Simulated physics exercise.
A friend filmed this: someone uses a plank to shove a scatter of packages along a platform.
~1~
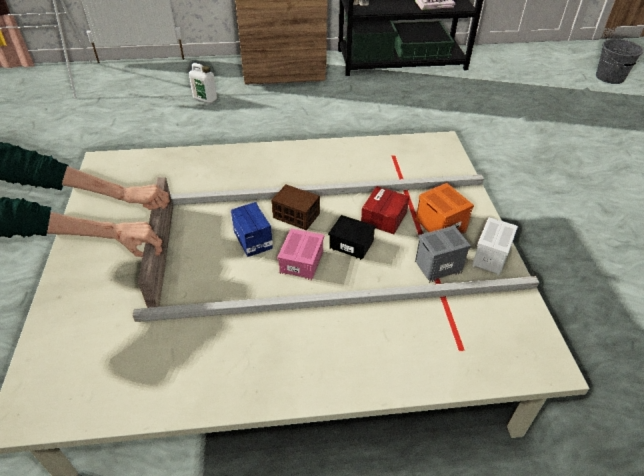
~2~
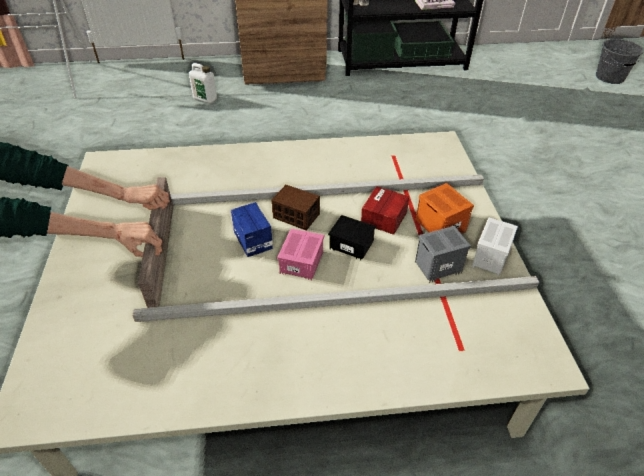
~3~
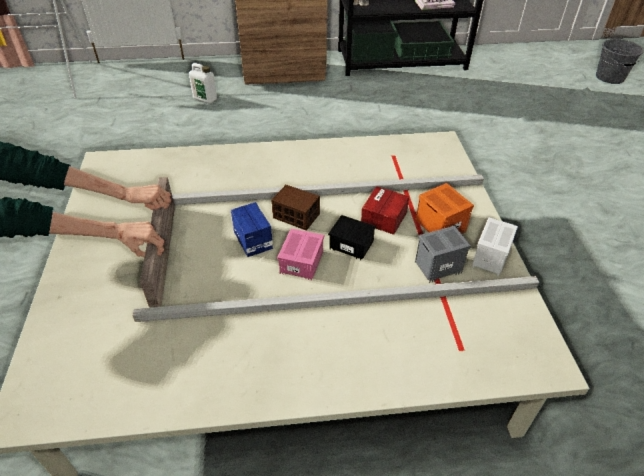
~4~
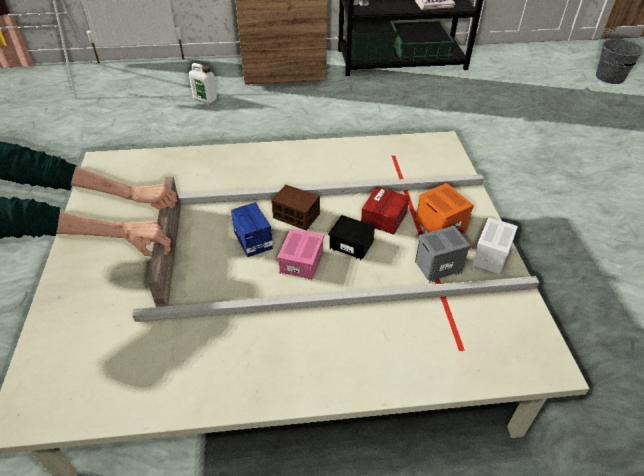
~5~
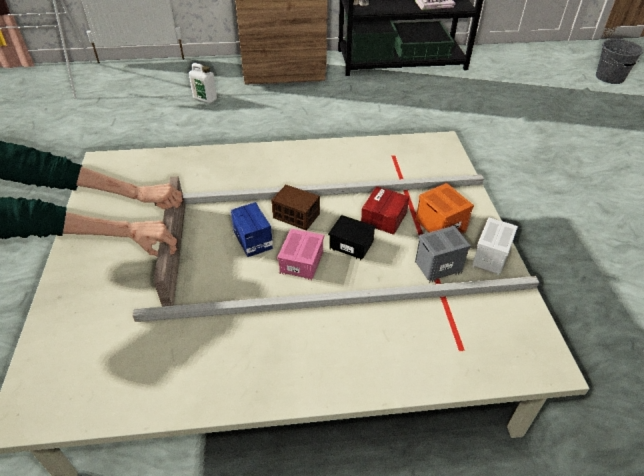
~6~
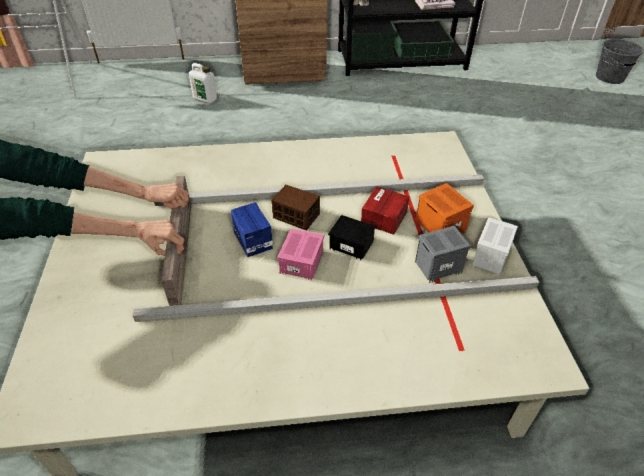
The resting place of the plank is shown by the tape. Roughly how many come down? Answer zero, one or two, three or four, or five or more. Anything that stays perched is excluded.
One or two.
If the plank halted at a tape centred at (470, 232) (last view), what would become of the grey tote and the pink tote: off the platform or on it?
Okay, so the grey tote winds up off it, the pink tote sits tight.
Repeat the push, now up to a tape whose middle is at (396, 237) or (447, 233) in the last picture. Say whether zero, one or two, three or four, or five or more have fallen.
For the first place no fall at all, for the second either one or two.
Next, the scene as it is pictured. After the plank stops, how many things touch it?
Count: 3.
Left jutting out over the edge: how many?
0 is the number.
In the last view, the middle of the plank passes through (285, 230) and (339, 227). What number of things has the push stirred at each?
The counts are 3 and 5.
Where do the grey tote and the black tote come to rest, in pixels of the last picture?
In the last picture the grey tote sits around (499, 255) and the black tote around (473, 228).
A little later, none off yet; white tote at rest near (494, 247); orange tote at rest near (443, 214); grey tote at rest near (441, 254).
When it is over, the number that fall off is one or two; down, orange tote and white tote.
